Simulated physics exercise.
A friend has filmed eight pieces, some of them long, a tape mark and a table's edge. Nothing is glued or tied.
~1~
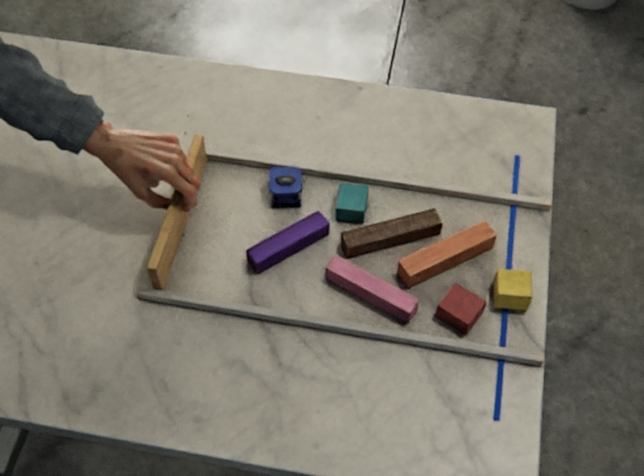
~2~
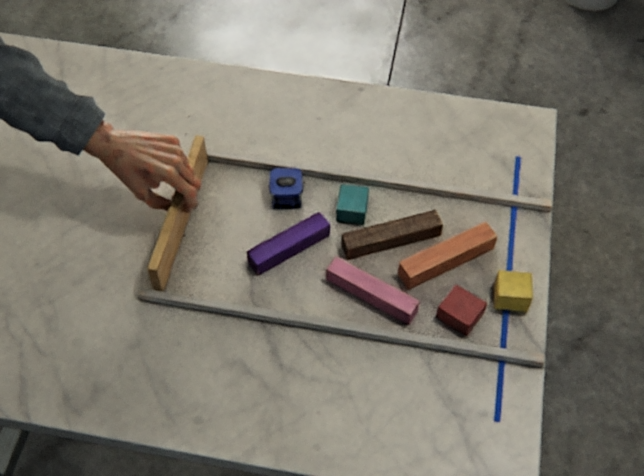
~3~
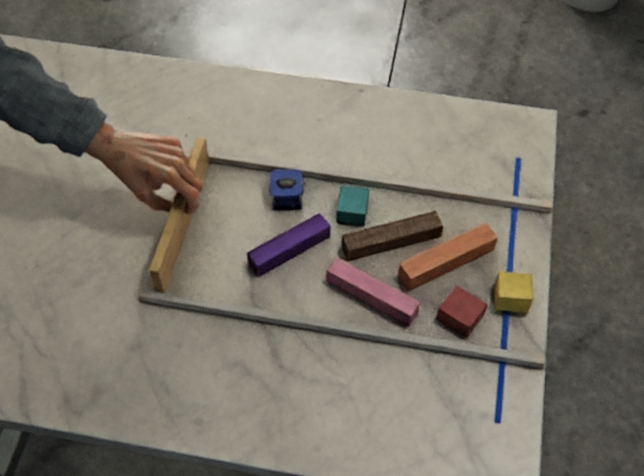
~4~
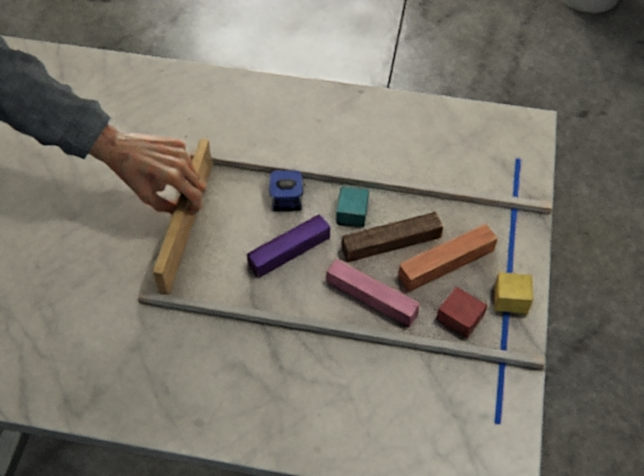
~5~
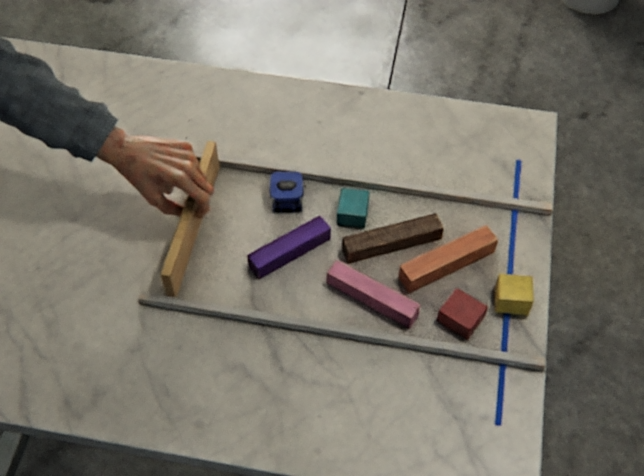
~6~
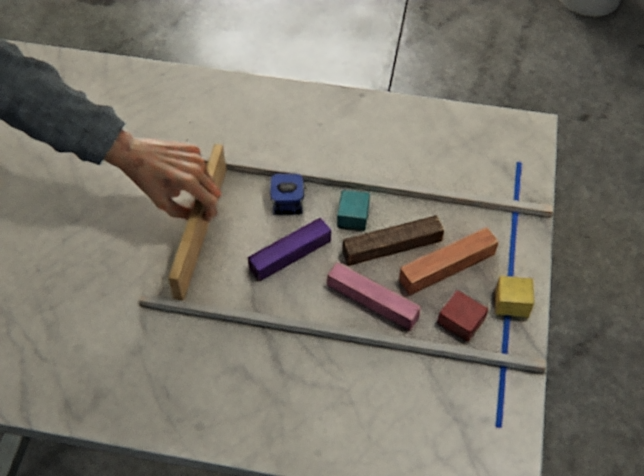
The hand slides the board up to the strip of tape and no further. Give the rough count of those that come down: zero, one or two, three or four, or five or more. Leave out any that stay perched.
As it turns out, the number that fall off is five or more.
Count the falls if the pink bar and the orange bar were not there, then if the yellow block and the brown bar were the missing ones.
3 in the first case, 4 in the second.
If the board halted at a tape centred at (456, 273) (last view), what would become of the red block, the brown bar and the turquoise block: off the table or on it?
The red block does not fall; the brown bar stays on; the turquoise block is kept.
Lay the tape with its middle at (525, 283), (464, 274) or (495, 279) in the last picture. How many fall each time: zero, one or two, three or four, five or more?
In that order: Five or more; one to two; three to four.
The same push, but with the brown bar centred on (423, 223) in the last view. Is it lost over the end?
The brown bar tumbles off.
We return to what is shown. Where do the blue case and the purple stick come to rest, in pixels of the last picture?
About (531, 230), and the other about (521, 284).
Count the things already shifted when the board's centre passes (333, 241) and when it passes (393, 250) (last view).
At the one place 5, at the other 8.
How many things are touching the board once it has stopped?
The number is 2.
Soon after, none off yet; yellow block at rest near (514, 297); red block at rest near (463, 315); orange bar at rest near (449, 261).
After that, none off yet; yellow block at rest near (514, 297); red block moving near (473, 311); orange bar moving near (456, 258).
And then, none off yet; yellow block displaced about its own width near (553, 284); red block displaced well along near (529, 307); orange bar displaced about its own width near (532, 268).
In the end, the number that fall off is five or more; gone, turquoise block, pink bar, brown bar, orange bar, red block and yellow block.
